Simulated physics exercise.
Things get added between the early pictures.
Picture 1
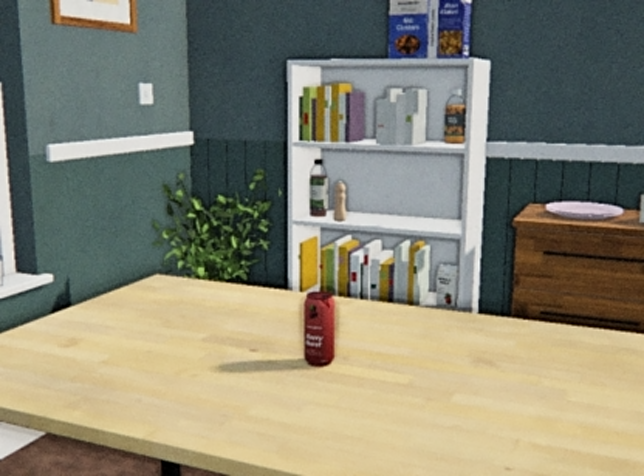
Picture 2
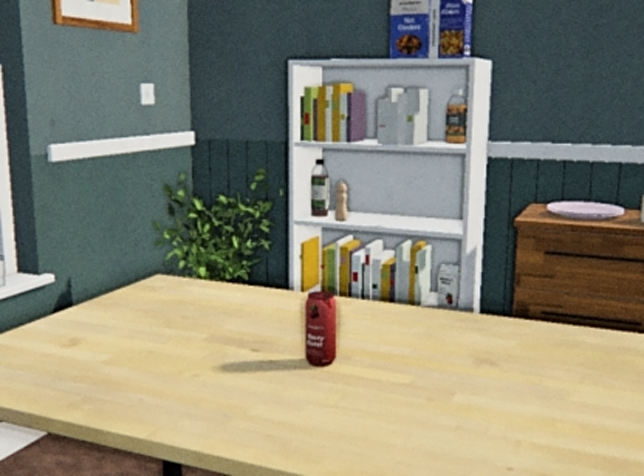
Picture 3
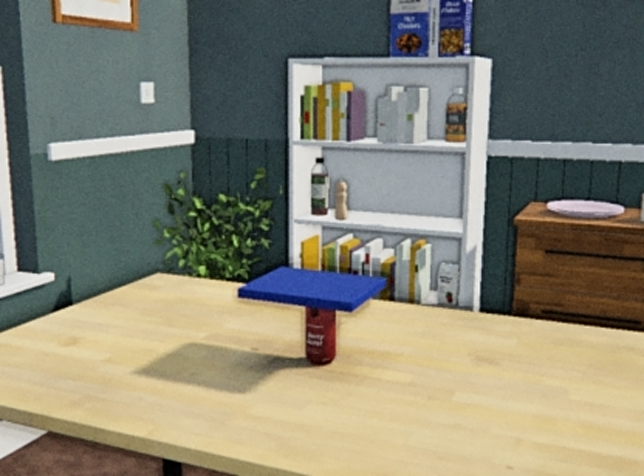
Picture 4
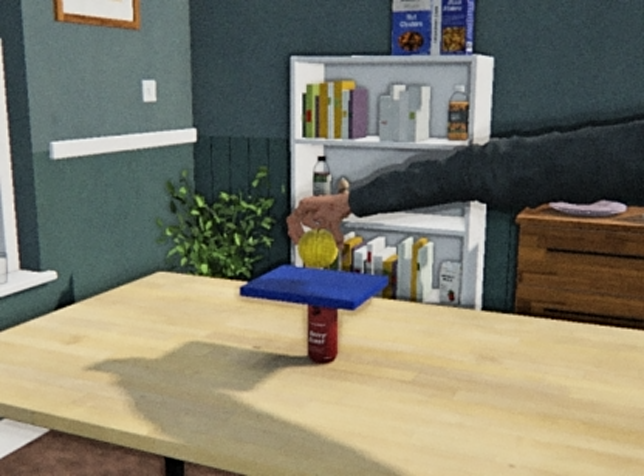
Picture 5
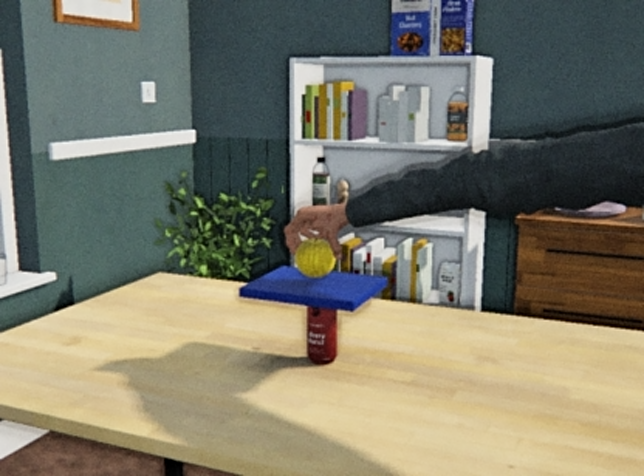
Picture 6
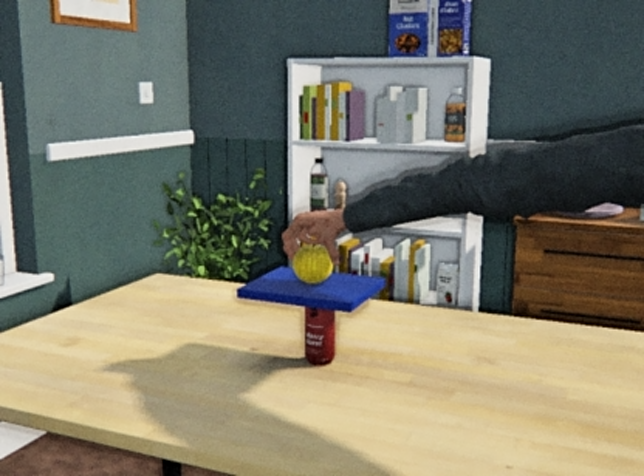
In this clip, a red can stands on a wooden table, a flat blue board appears on top of it, and then a hand reaching in from the right lowers a round yellow object onto the board.
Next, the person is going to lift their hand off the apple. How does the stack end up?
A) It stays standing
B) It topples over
(A) It stays standing.
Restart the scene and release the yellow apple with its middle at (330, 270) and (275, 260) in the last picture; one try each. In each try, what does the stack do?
Trial 1 - stable; trial 2 - collapsed.
Then, 0.80 s later than the last frame, all is still.
Then, 1.70 s later than the last frame, yellow apple resting near (312, 264).
When it is over, all 3 as before. End places, in pixels of the last picture, yellow apple near (312, 264). The stack holds.
